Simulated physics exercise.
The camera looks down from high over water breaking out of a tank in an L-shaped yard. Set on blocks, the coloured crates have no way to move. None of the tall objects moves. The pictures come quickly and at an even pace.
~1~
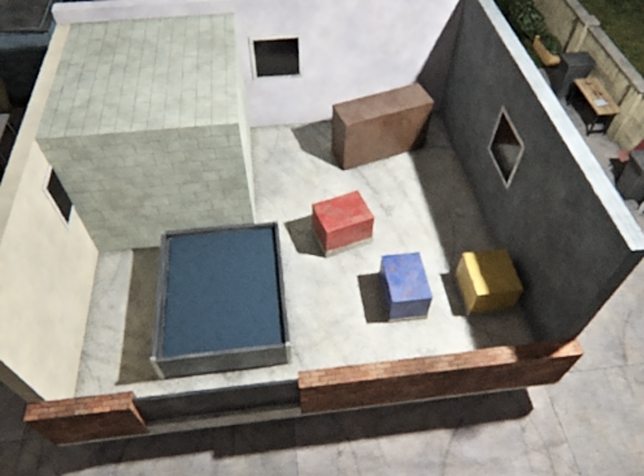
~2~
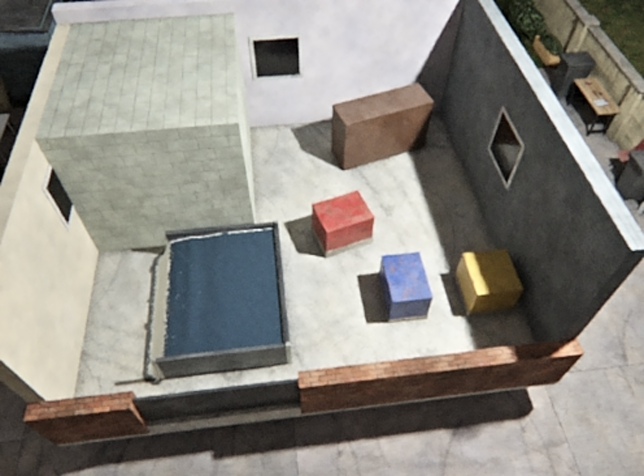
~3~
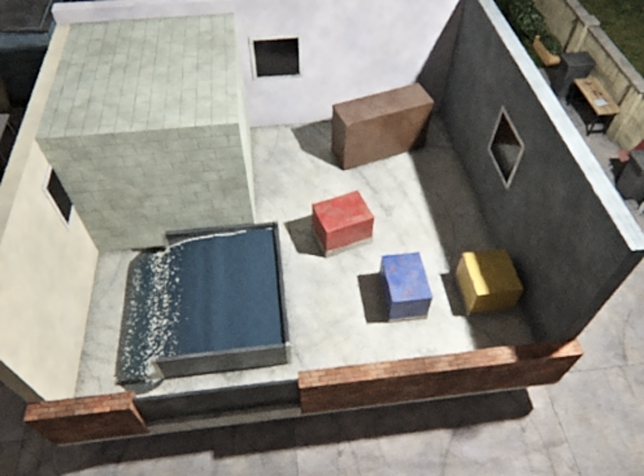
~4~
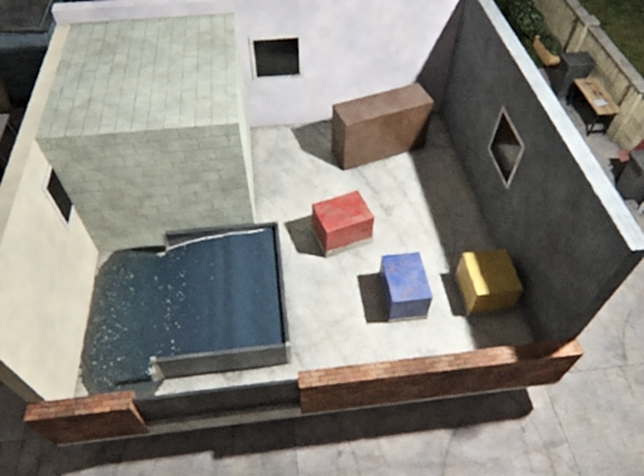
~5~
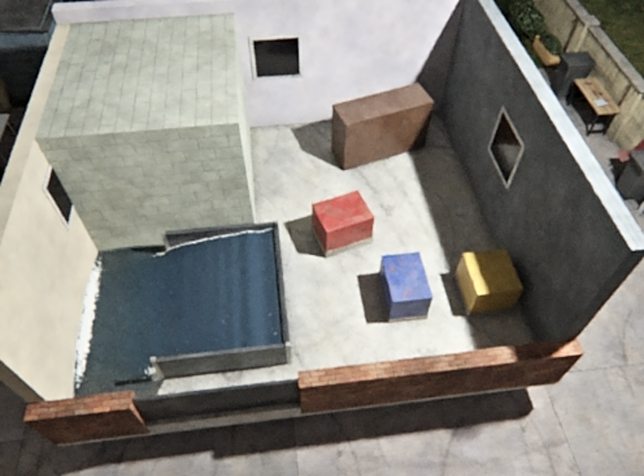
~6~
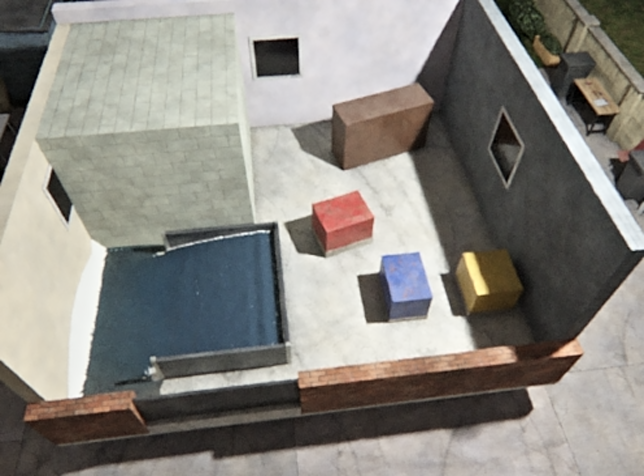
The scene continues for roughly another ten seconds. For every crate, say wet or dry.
In the end the blue crate is caught by the water, the yellow crate is caught by the water, the red crate is safe from the water.
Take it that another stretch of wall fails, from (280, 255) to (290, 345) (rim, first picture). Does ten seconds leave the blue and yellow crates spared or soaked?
The blue one is reached; the yellow one is reached.
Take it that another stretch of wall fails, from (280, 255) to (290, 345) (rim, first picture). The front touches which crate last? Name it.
I'd go with the yellow one.
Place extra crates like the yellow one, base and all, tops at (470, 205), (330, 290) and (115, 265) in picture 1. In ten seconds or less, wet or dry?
Checked in the order given, number one never gets reached, number two never gets reached and number three does get flooded.
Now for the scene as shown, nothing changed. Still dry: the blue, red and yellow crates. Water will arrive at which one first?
The red one comes first.
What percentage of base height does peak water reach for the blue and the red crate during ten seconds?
Around 140 in a hundred for the first and 80 in a hundred for the second.
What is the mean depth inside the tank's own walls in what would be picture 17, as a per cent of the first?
Estimate: Some 30 %.
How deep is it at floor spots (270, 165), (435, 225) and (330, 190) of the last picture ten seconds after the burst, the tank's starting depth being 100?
About 2, 4, 8 %.
A moment on, water covers 15 % of the floor; the blue crate not reached, the yellow crate not reached, the red crate not reached.
Next, water covers 20 % of the floor; the blue crate not reached, the yellow crate not reached, the red crate not reached.
Then, water covers 40 % of the floor; the blue crate water round its plinth, the yellow crate not reached, the red crate water round its plinth.
Later, water covers 65 % of the floor; the blue crate water round its plinth, the yellow crate water round its plinth, the red crate water round its plinth.
In the end, water covers 85 % of the floor; the blue crate was topped, the yellow crate was topped, the red crate stayed above the water.
